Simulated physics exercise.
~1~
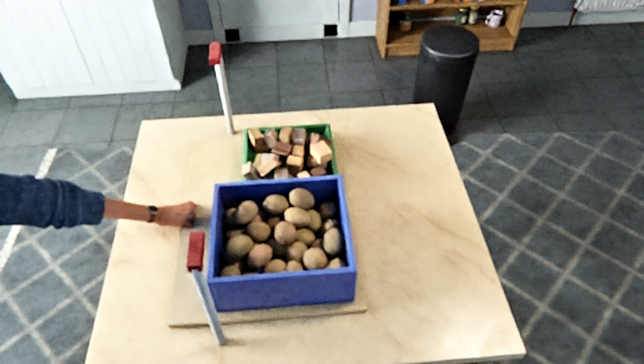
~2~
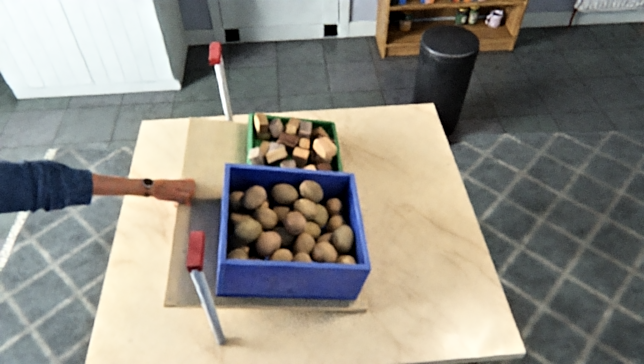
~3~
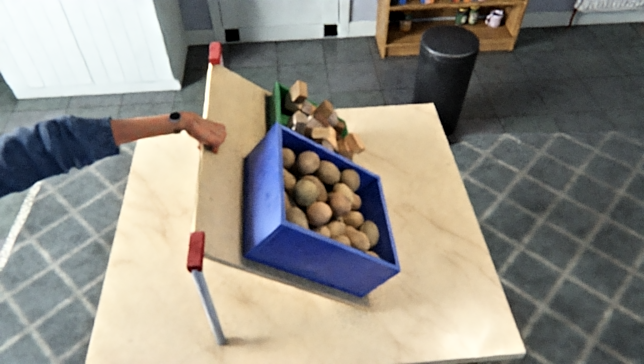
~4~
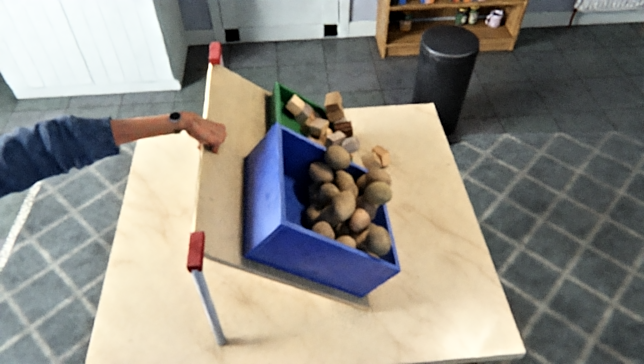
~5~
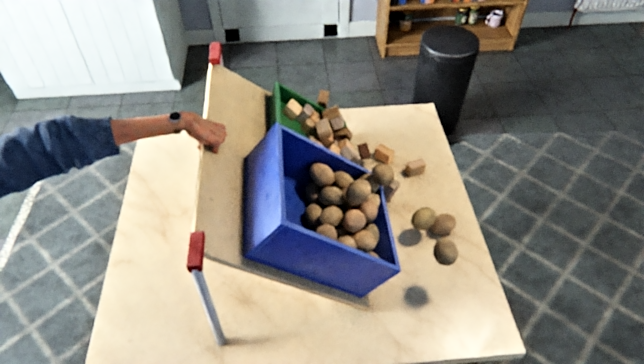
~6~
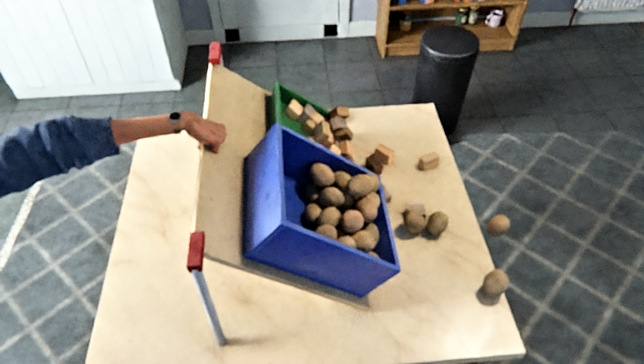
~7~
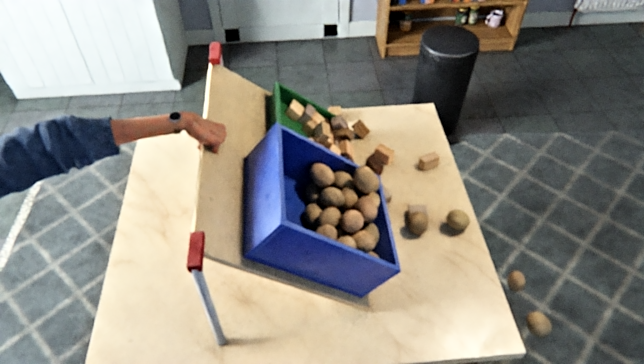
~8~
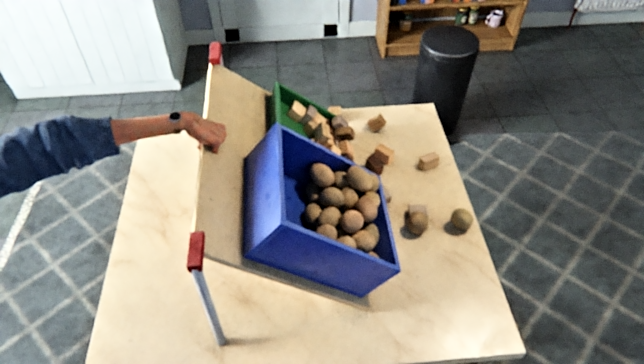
A hand tips two containers rightward on a board, spilling some blocks and brown balls.
